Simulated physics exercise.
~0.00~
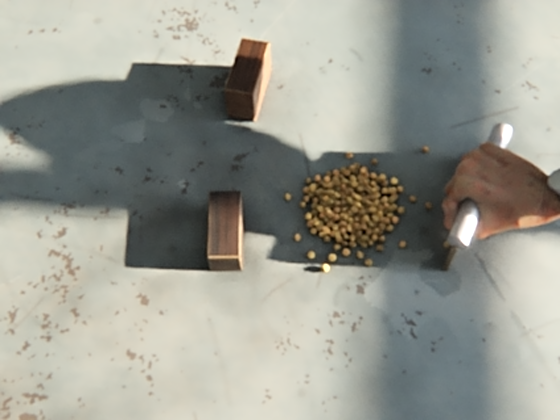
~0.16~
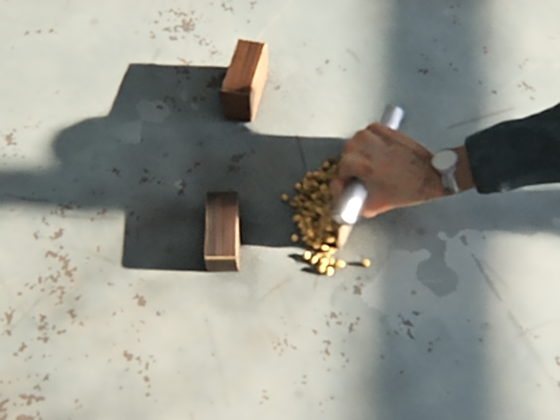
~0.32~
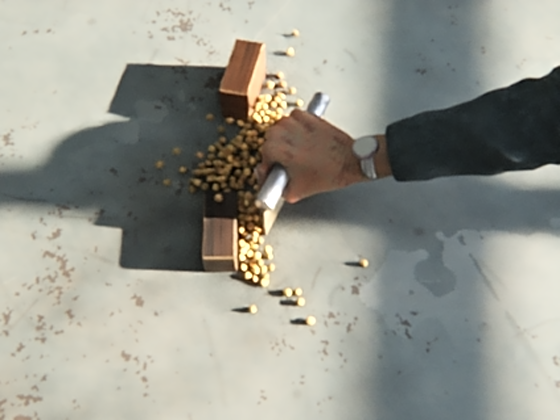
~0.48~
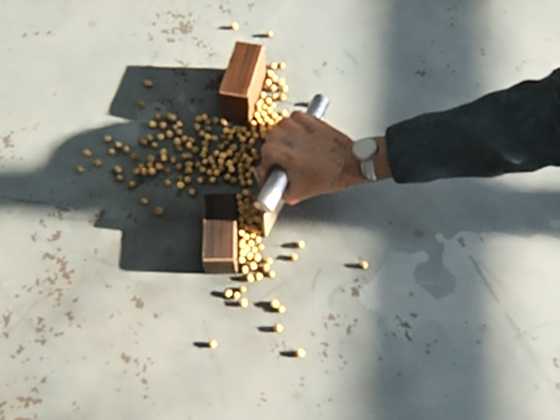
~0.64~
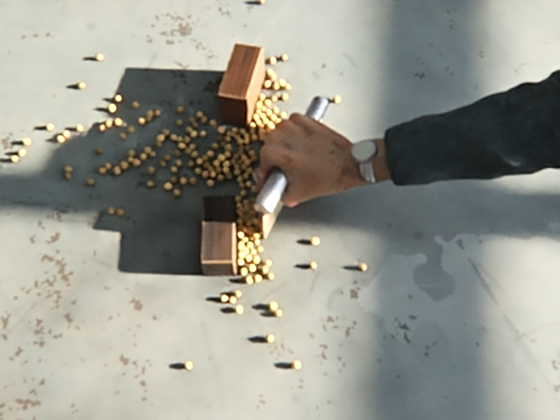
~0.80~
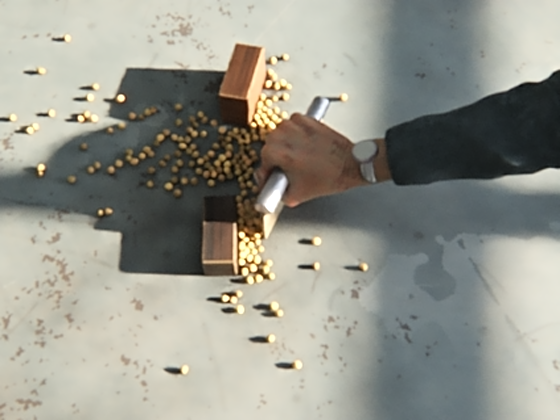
A hand sweeps chickpeas left with a scraper, and many scatter between two wooden blocks.
